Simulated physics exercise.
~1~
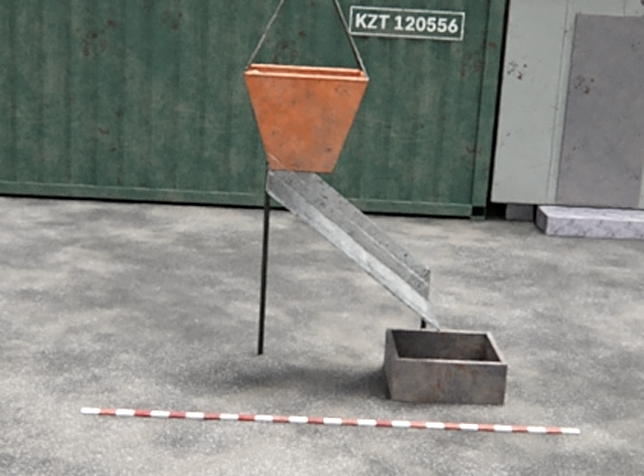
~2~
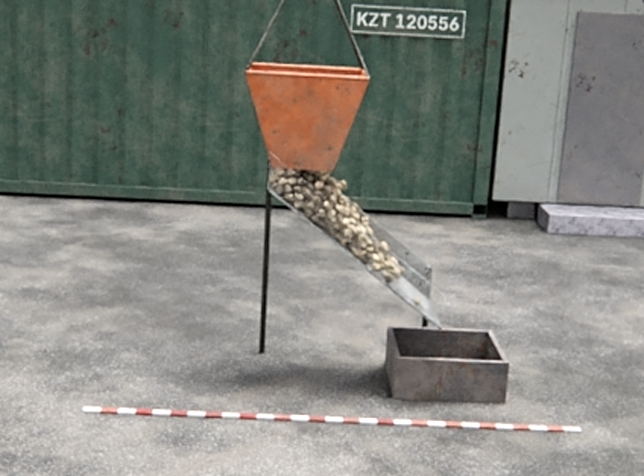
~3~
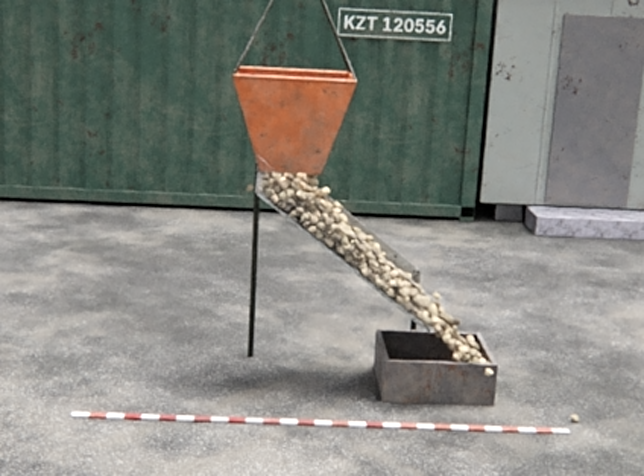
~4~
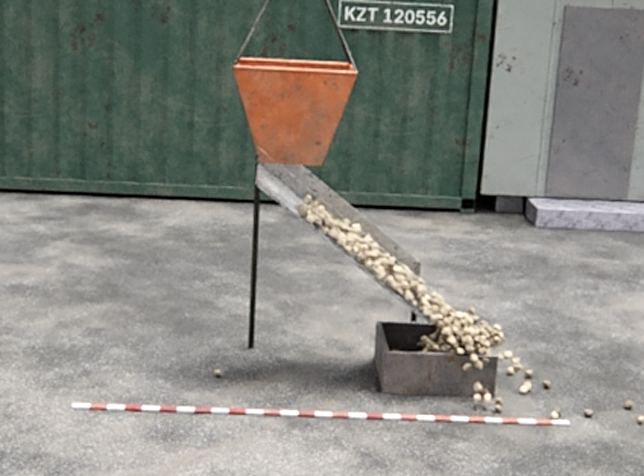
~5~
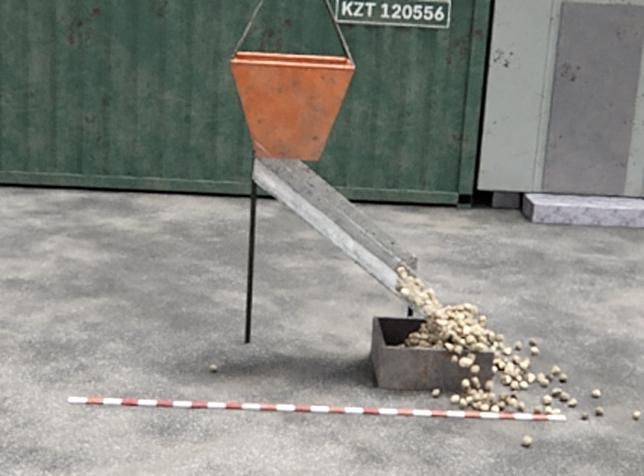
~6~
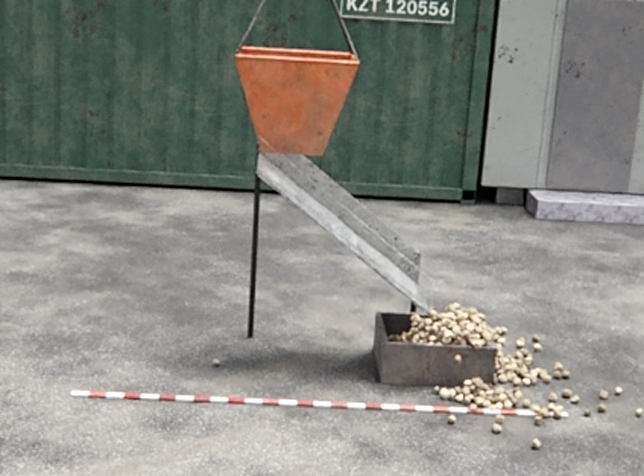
Pale stones dropped from the bottom of a hanging orange skip, slid down a sloping metal chute to the right and heaped up in a grey bin, with most ending inside while the rest spilled over and lay scattered on the ground beside it.
